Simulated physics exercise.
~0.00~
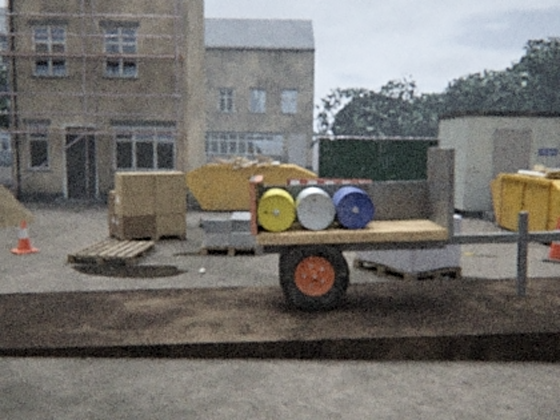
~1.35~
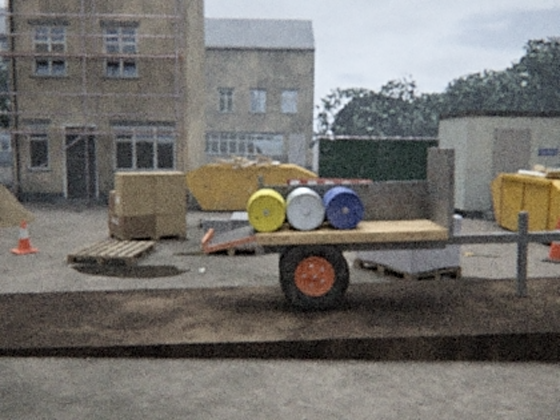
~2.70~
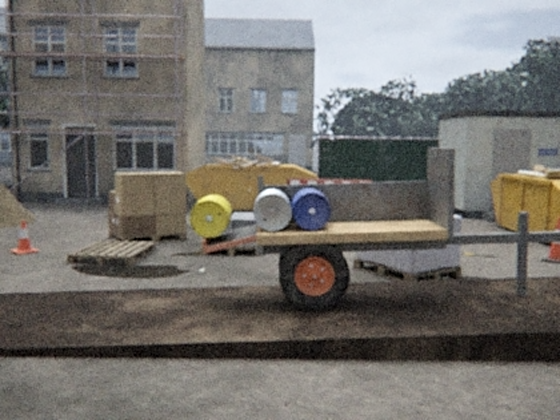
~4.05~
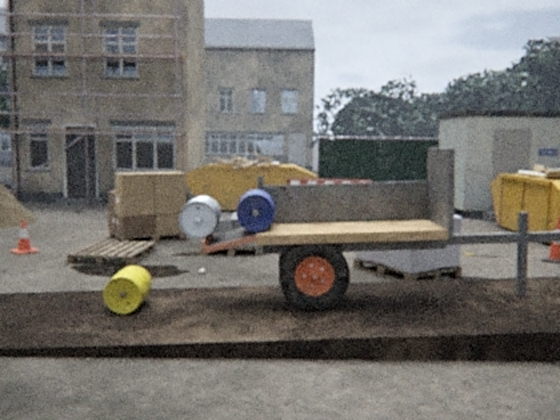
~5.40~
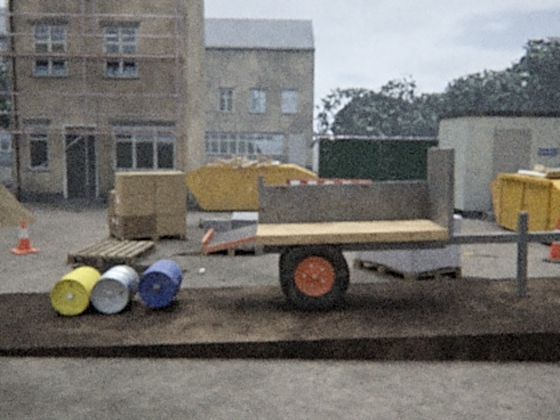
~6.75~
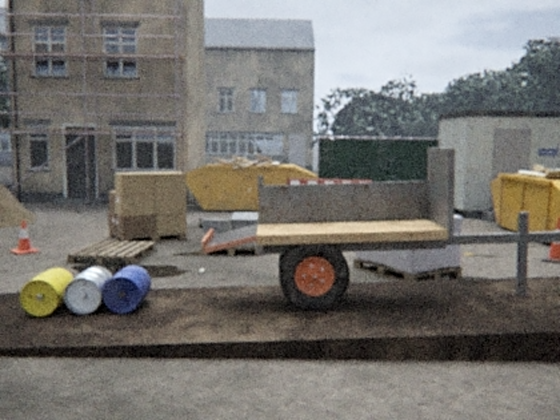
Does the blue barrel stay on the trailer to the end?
No, the blue barrel rolls off over the lowered gate and ends on the ground to the left of the trailer, as does the yellow one.
